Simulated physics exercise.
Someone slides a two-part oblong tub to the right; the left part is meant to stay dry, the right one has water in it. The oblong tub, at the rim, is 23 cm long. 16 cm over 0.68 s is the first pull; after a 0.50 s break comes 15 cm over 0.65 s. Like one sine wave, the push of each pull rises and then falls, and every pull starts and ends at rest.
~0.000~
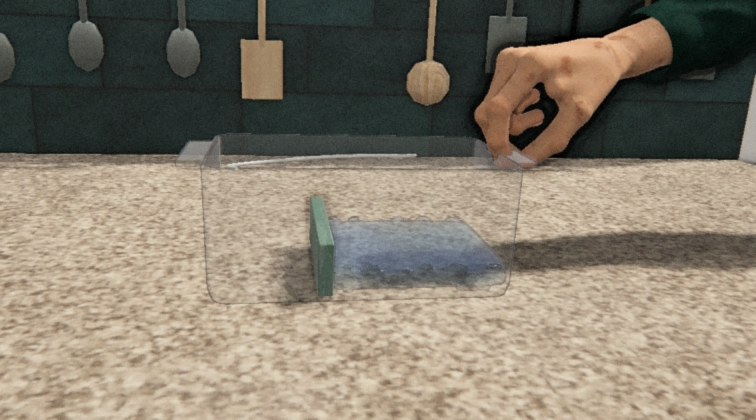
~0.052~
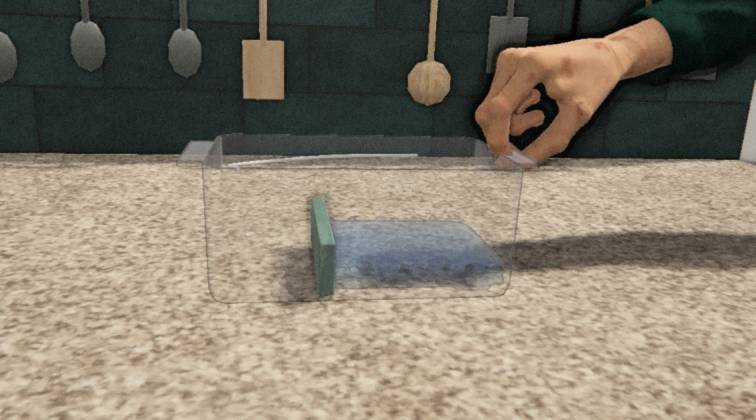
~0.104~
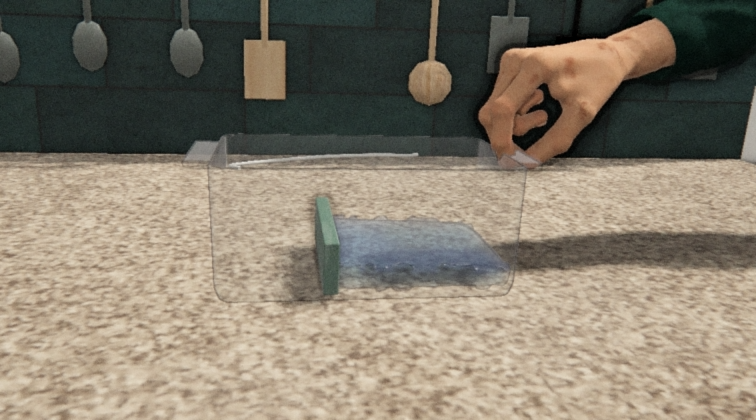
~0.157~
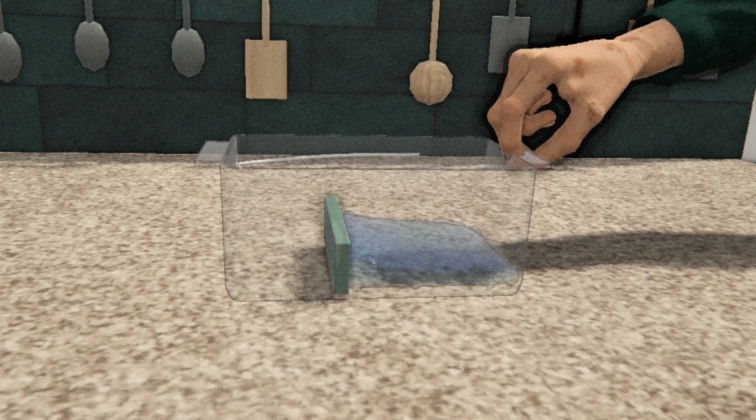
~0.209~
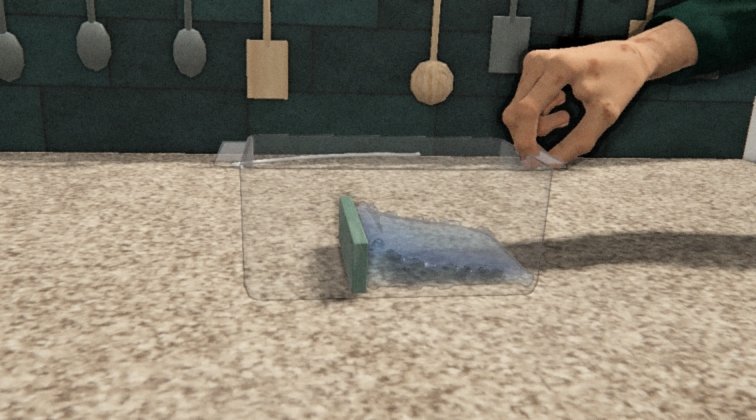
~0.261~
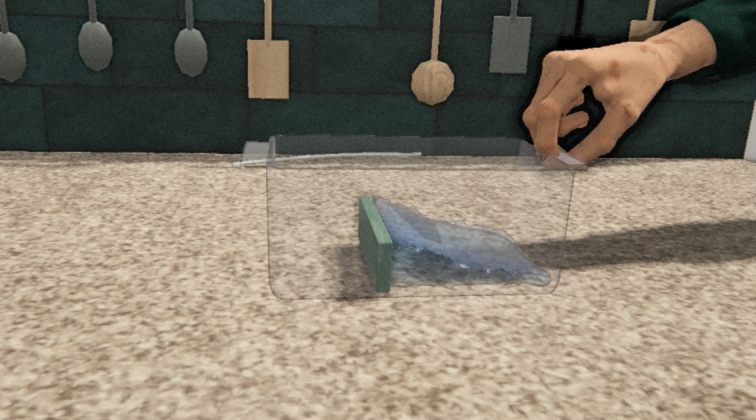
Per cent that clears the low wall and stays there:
Roughly 21 per cent.
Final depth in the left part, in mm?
I'd estimate close to 8 millimetres of depth.
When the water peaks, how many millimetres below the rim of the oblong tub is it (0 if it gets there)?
Gap to rim at peak: Around 0 mm.
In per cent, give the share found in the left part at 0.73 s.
Roughly 0 percent.
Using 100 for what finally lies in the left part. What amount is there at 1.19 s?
Around 30%.
After 0.73 s it has gone 16 cm; 1 per cent is on the left side and 1 is out of the oblong tub.
After 1.19 s it has gone 16 cm; 5 per cent is on the left side and 1 is out of the oblong tub.
After 1.65 s it has gone 29 cm; 18 per cent is on the left side and 1 is out of the oblong tub.
After 2.12 s it has gone 31 cm; 19 per cent is on the left side and 2 is out of the oblong tub.
In the end 21 per cent is on the left side and 2 is out of the oblong tub.
